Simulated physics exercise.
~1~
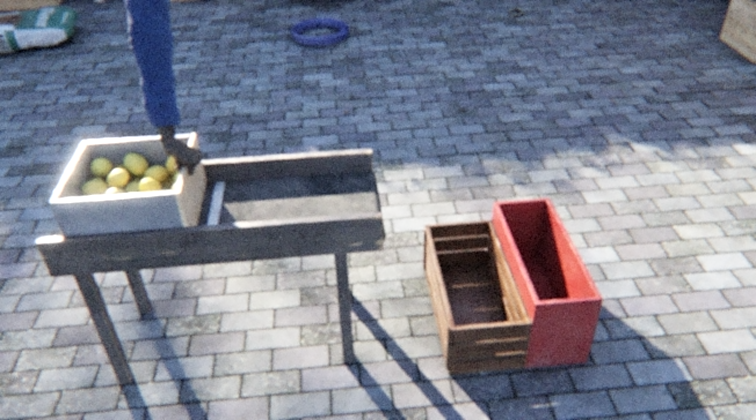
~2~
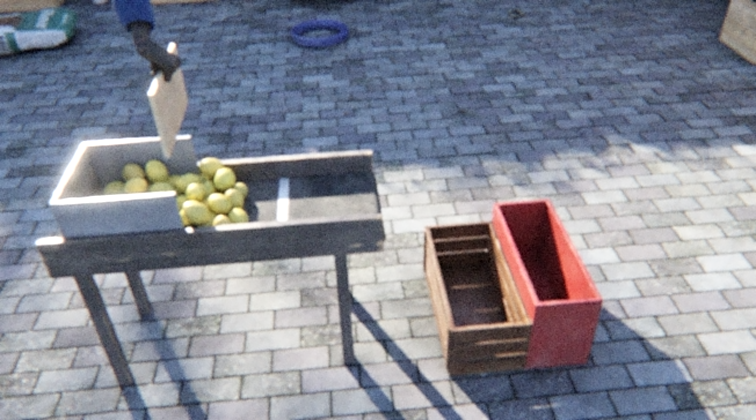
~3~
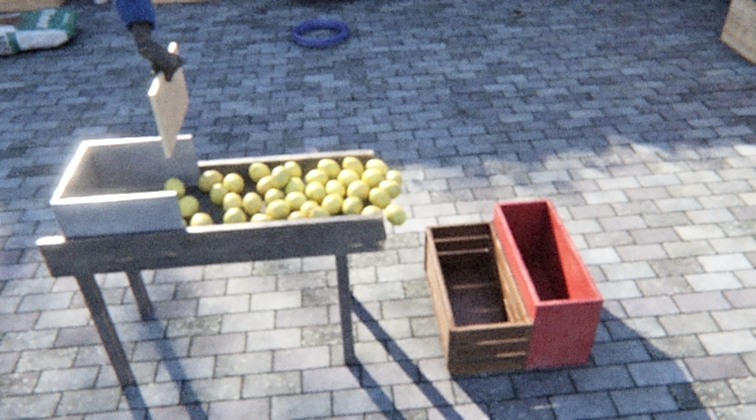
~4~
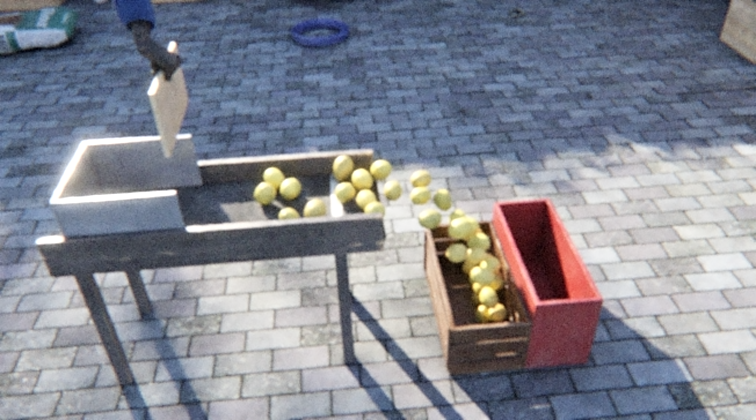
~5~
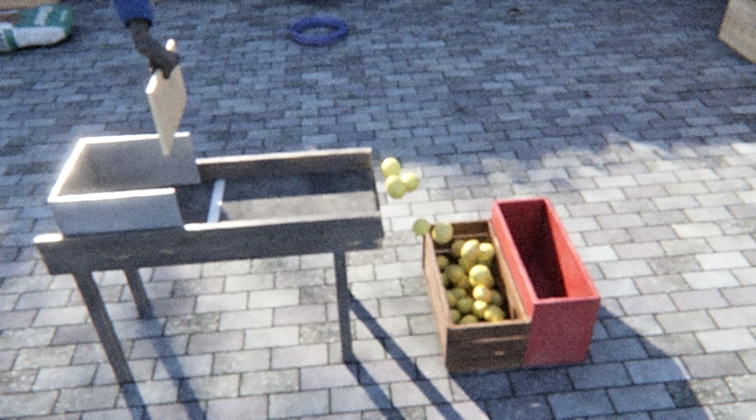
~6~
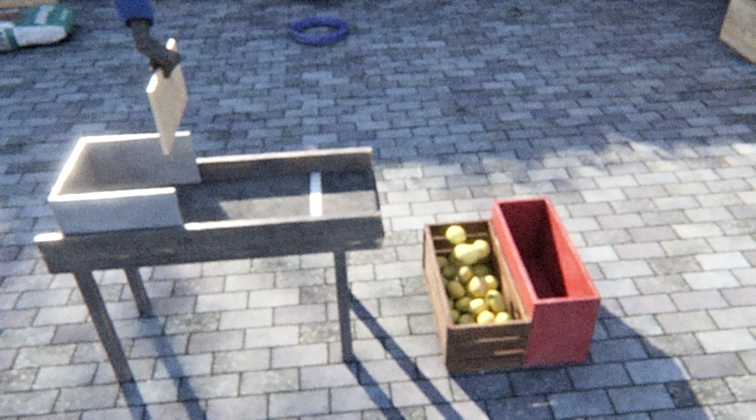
Yellow lemons ride right along the belt and drop off its end into the wooden box.
